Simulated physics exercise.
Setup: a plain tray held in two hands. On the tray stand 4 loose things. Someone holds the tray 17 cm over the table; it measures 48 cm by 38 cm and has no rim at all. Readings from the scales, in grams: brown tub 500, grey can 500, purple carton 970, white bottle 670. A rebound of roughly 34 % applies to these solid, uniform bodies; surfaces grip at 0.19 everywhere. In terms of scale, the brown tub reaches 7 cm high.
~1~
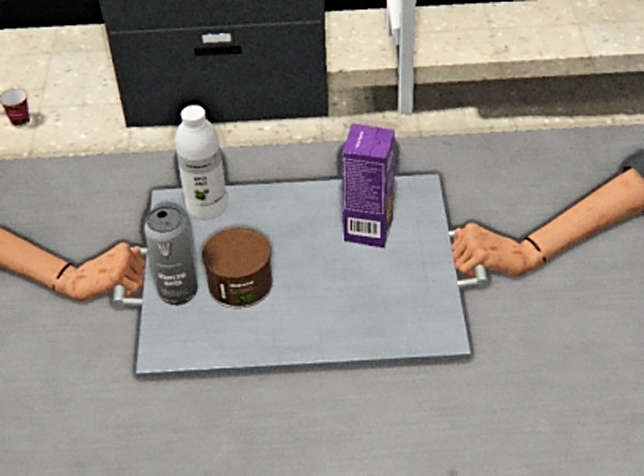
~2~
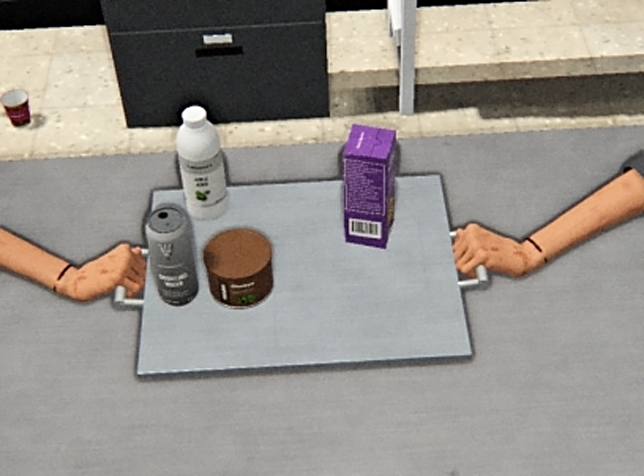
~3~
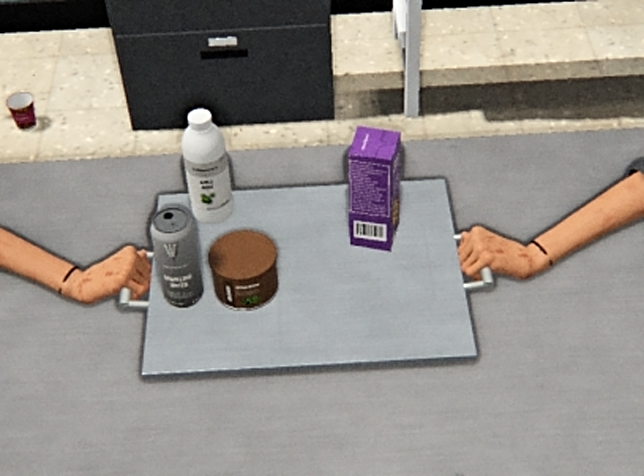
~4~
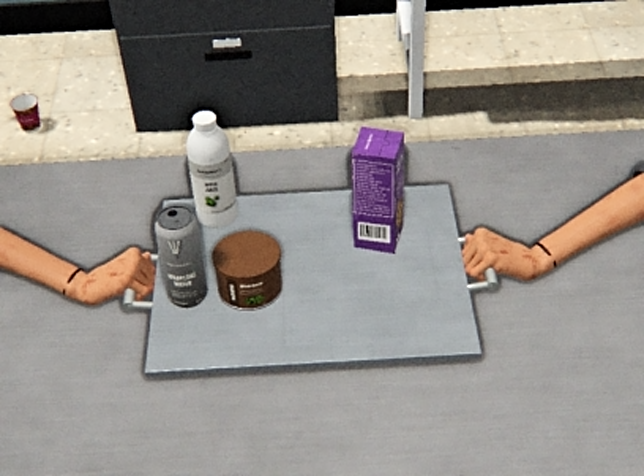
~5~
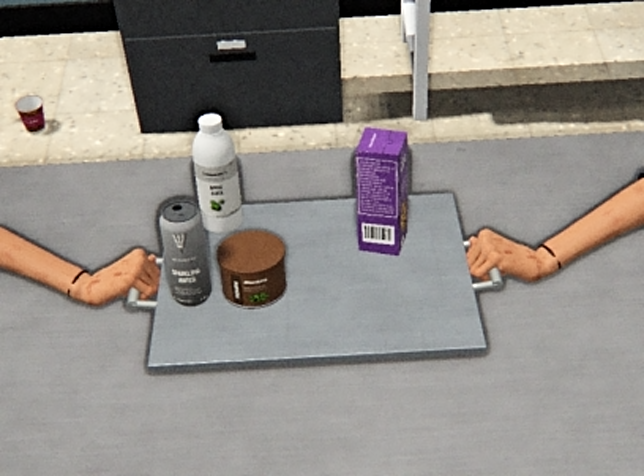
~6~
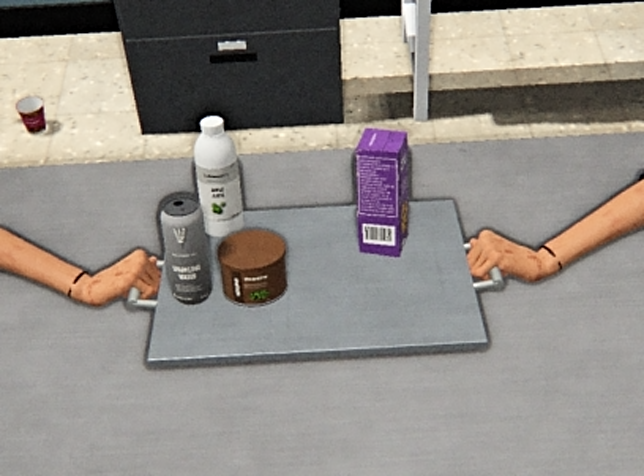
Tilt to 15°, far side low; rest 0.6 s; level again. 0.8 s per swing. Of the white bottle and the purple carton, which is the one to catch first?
The one to catch first is the former.
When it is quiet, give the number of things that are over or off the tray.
Total count: 4.
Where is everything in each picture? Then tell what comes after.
The first frame shows tray level; white bottle (200, 162); purple carton (369, 187).
The second frame shows tray level; brown tub (240, 269); grey can (173, 259).
The third frame shows tilt 1°, far edge down; brown tub (244, 270); grey can (178, 260).
The fourth frame shows tilt 4°, far edge down; brown tub (248, 271); grey can (182, 259).
The fifth frame shows tilt 8°, far edge down; brown tub (253, 270); grey can (186, 255).
The sixth frame shows tilt 12°, far edge down; white bottle (218, 176); purple carton (383, 193).
Then, 0.70 s past the last view, tilt 15°, far edge down; purple carton and white bottle now off the tray; grey can shifted 18 cm; brown tub shifted 17 cm.
Then, 1.10 s past the last view, tilt 12°, far edge down; brown tub and grey can now off the tray.
Finally, off the tray, brown tub, grey can, purple carton and white bottle. Final places as that camera would see them, white bottle near (239, 193), purple carton near (391, 174). White bottle went 0.38 s after the last picture; purple carton went 0.58 s after the last picture.
